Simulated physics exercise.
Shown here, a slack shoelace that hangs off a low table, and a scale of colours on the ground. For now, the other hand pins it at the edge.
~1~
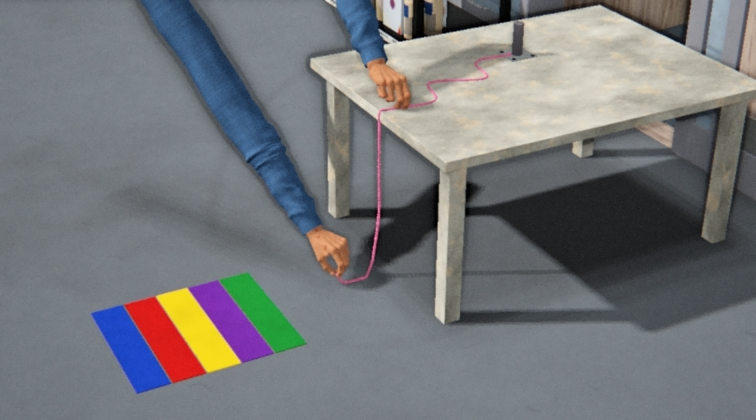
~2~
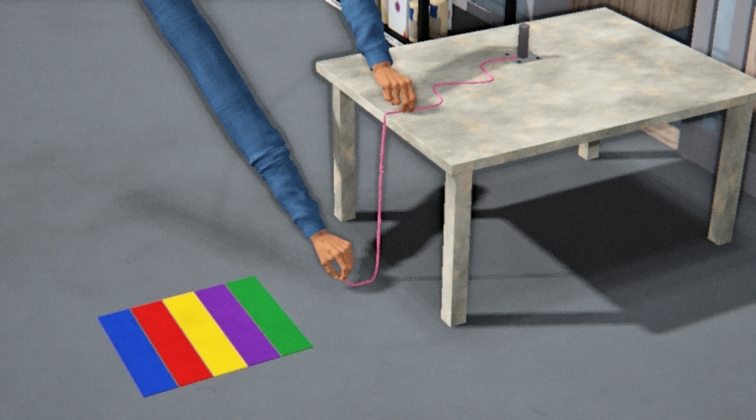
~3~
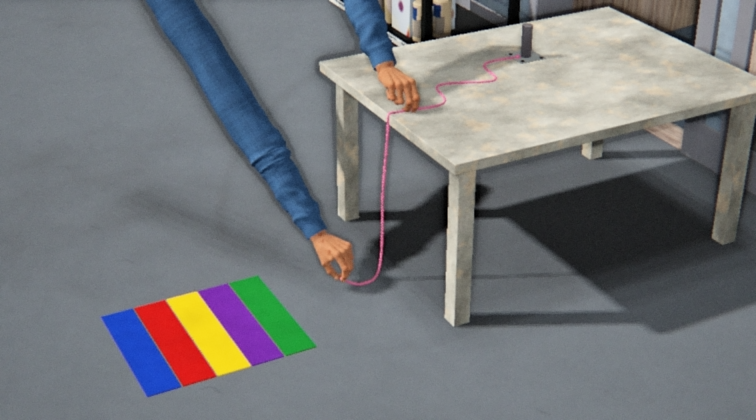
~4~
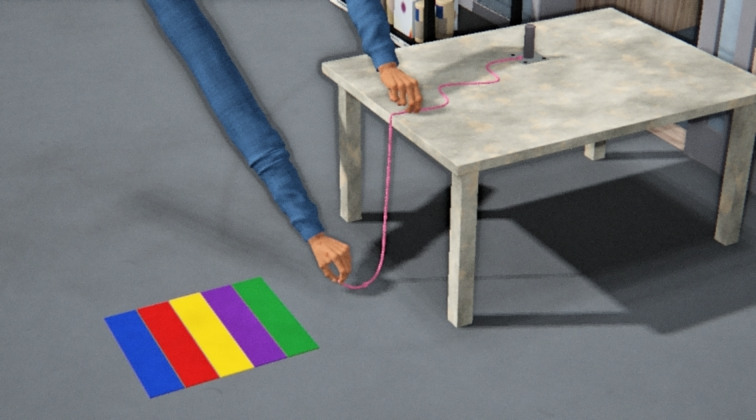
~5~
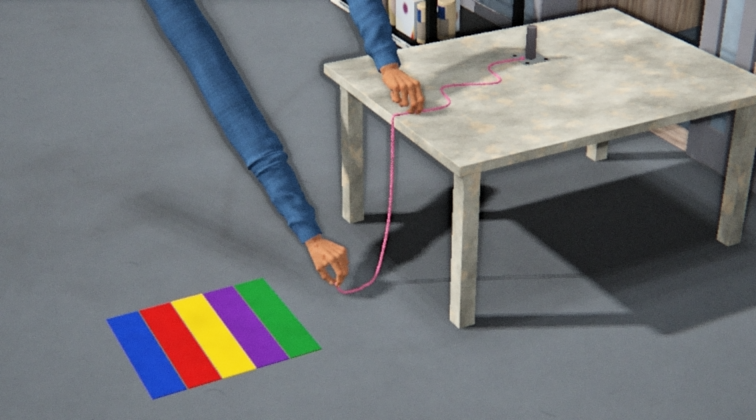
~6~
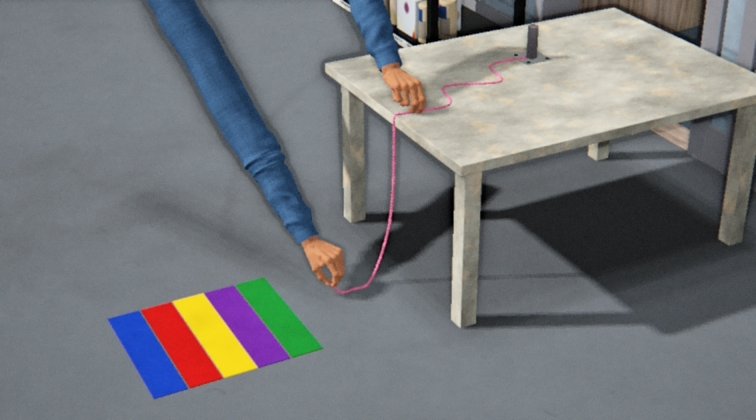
A hand held the low end of a slack pink cord hanging off a low table and drew it slightly left near a striped colour scale, while another hand pinned it at the edge.
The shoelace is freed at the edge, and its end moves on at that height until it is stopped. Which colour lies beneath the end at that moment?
Red.
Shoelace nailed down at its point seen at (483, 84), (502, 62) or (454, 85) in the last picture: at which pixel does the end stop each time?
Approximately (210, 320), (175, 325) and (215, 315), respectively.
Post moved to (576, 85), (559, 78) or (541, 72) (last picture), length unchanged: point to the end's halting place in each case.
The places come out near (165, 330), (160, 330) and (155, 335).
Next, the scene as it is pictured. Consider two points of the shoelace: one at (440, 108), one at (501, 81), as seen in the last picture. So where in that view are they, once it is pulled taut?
End: (375, 119) and then (465, 79).
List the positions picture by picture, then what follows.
In the first frame, end (336, 274); green (280, 334); purple (248, 344); yellow (215, 353); red (180, 363); blue (145, 373).
In the second frame, end (340, 278); shoelace through (487, 62) (472, 83) (442, 100) (385, 124) (380, 195) (378, 262).
In the third frame, end (341, 278).
In the fourth frame, end (339, 281); shoelace through (493, 63) (478, 83) (448, 100) (391, 124) (387, 195) (381, 263).
In the fifth frame, end (336, 283).
In the sixth frame, end (332, 284); shoelace through (496, 63) (481, 84) (451, 101) (394, 125) (393, 195) (379, 263).
Early on, end near (228, 313); over purple.
Midway, end near (194, 322); over yellow.
At the end of the slack, end near (173, 328); over red. The red one.
